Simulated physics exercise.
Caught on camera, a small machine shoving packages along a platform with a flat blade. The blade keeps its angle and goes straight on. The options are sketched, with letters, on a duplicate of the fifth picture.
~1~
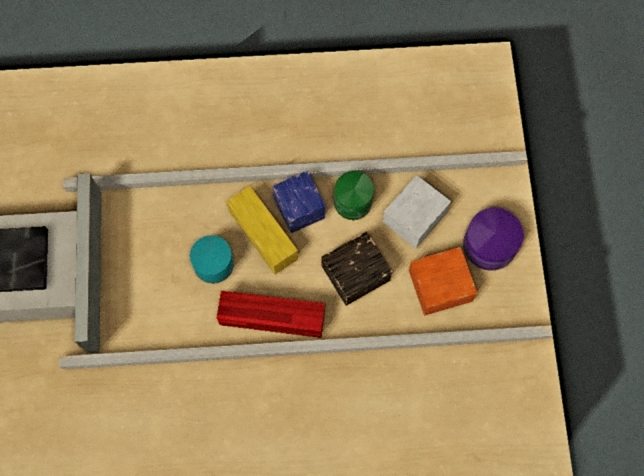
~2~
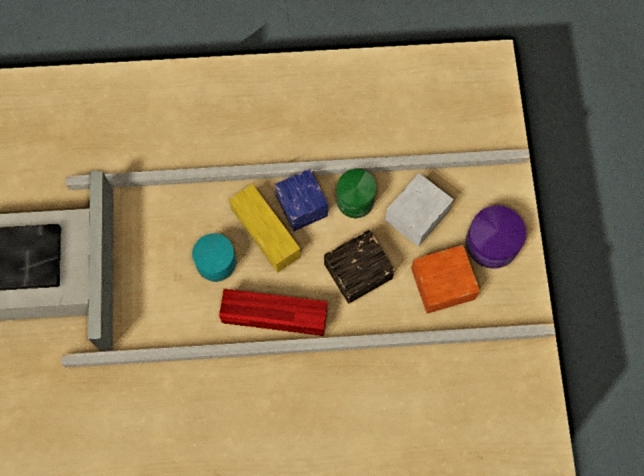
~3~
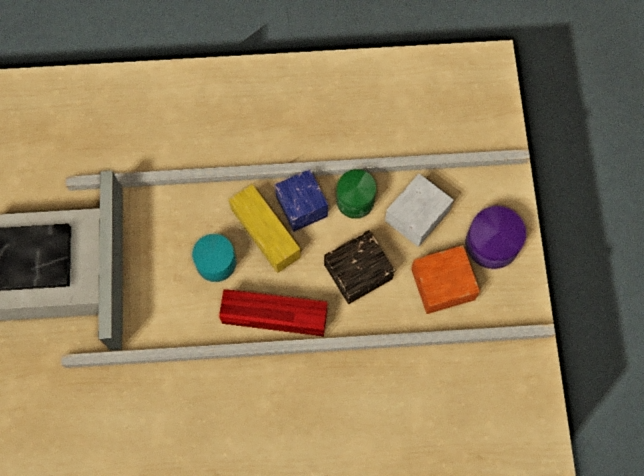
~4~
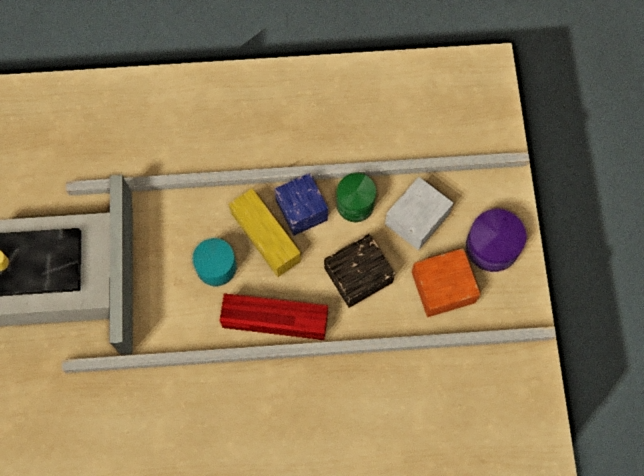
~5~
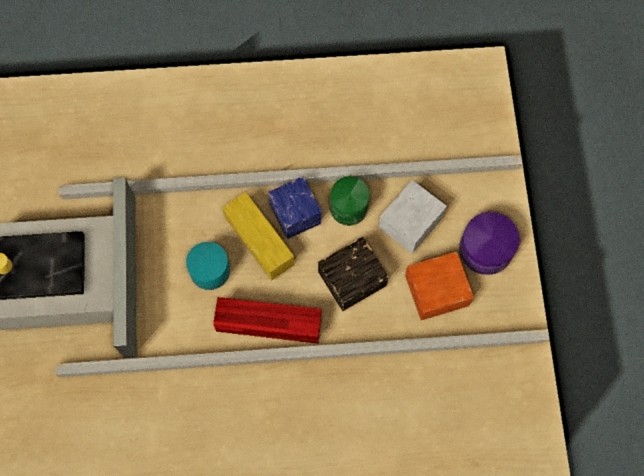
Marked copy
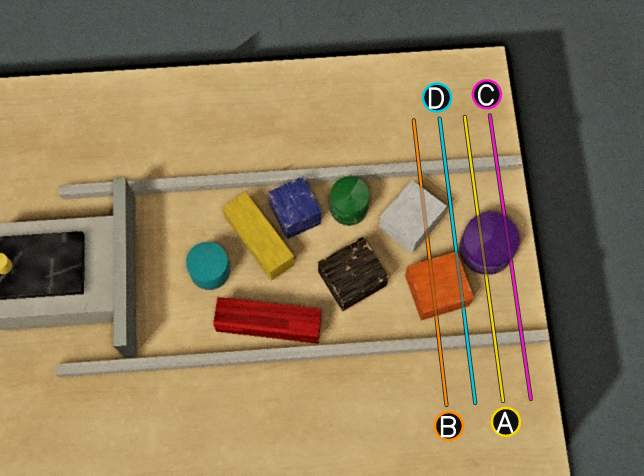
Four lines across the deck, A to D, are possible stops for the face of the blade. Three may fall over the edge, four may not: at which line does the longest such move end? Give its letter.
Up to line B.
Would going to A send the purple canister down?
Yes.
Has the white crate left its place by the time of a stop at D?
By then, yes.
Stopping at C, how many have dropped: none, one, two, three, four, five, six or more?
By then, six or more.
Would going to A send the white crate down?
Yes.
On the marked copy, A at (483, 252); B at (429, 255); C at (509, 250); D at (457, 253).
With B. Early on, robot (157, 257); red stick (298, 318); blue crate (300, 205).
Further on, robot (268, 249); purple canister (507, 244); orange crate (484, 293).
At the end, robot (355, 243); purple canister over the edge; orange crate over the edge; two fallen.
As for the rest, A drops six; C drops eight; D drops four.
